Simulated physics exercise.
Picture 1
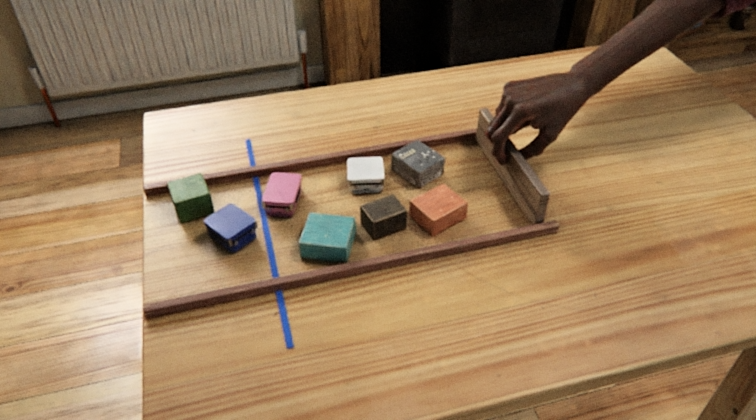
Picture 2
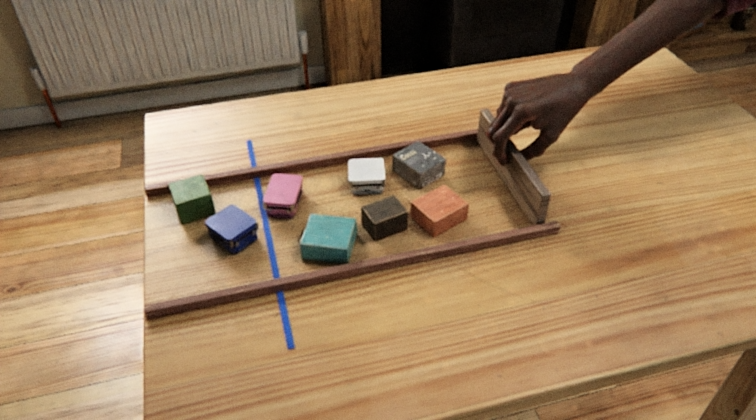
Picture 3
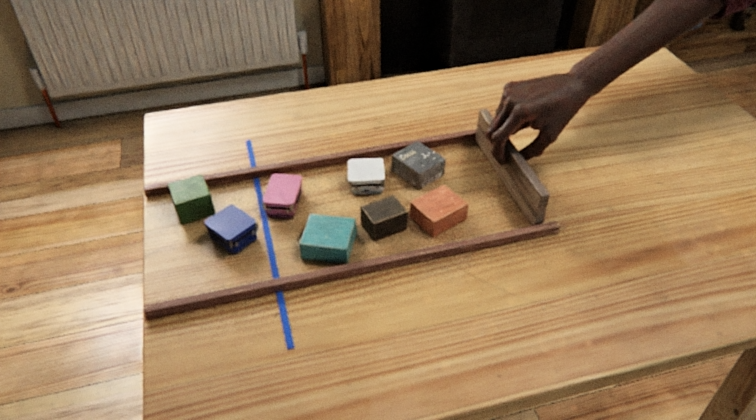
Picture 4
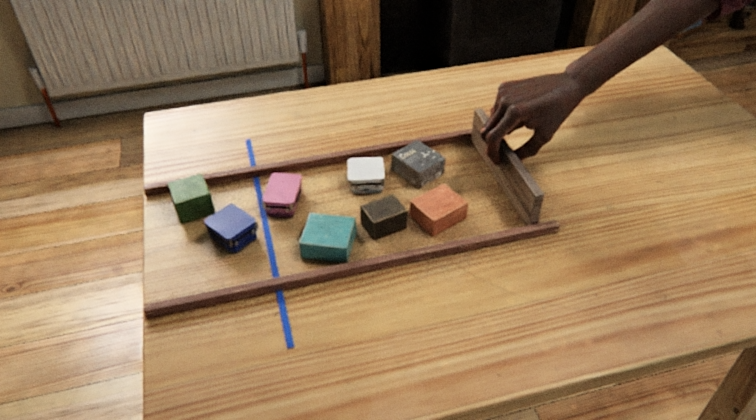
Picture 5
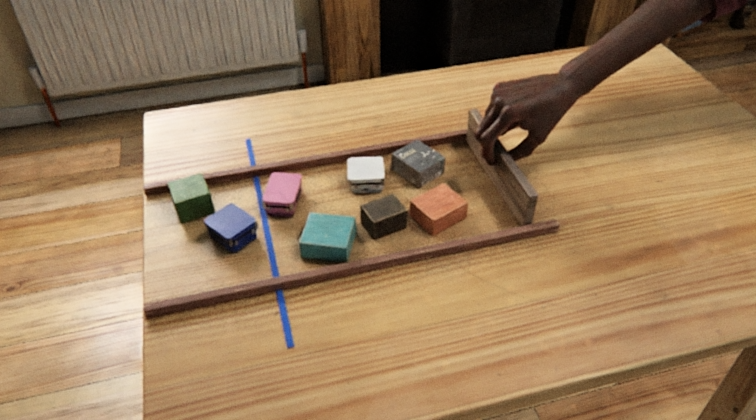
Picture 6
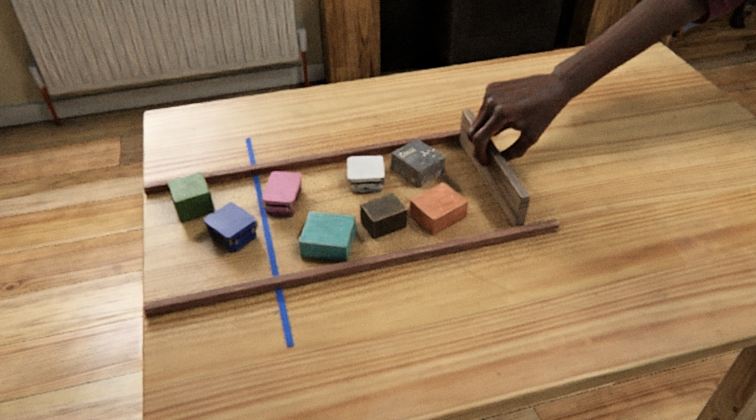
On a wooden table, a hand slides a board slightly left toward scattered coloured blocks.
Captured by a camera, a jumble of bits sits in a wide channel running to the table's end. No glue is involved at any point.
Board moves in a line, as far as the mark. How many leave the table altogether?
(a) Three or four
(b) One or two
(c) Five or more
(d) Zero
The answer is b.
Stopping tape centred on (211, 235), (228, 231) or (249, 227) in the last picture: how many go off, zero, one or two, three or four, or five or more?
Three or four; either three or four; 1 or 2.
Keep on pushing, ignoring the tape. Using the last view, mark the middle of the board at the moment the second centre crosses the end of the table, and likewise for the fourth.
At (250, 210) for the second, at (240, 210) for the fourth.
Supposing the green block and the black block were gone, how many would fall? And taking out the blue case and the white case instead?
In order, the numbers are 0 and 0.
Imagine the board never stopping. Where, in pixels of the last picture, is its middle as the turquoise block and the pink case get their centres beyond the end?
Roughly (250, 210); for the second one, roughly (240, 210).
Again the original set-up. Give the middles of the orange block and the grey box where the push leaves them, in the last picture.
Orange block at about (245, 239), grey box at about (240, 189).
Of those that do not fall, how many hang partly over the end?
The overhang total is 2.
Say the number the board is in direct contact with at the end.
Total: 2.
A little later, none off yet; green block at rest near (191, 197); blue case at rest near (232, 228); pink case at rest near (283, 194).
Next, none off yet; green block at rest near (191, 197); blue case at rest near (232, 228); pink case shifted a little near (266, 199).
Later still, none off yet; green block shifted about its own width near (166, 199); blue case shifted about its own width near (183, 236); pink case shifted well along near (202, 205).
When it is over, the number that fall off is one or two; down, green block.
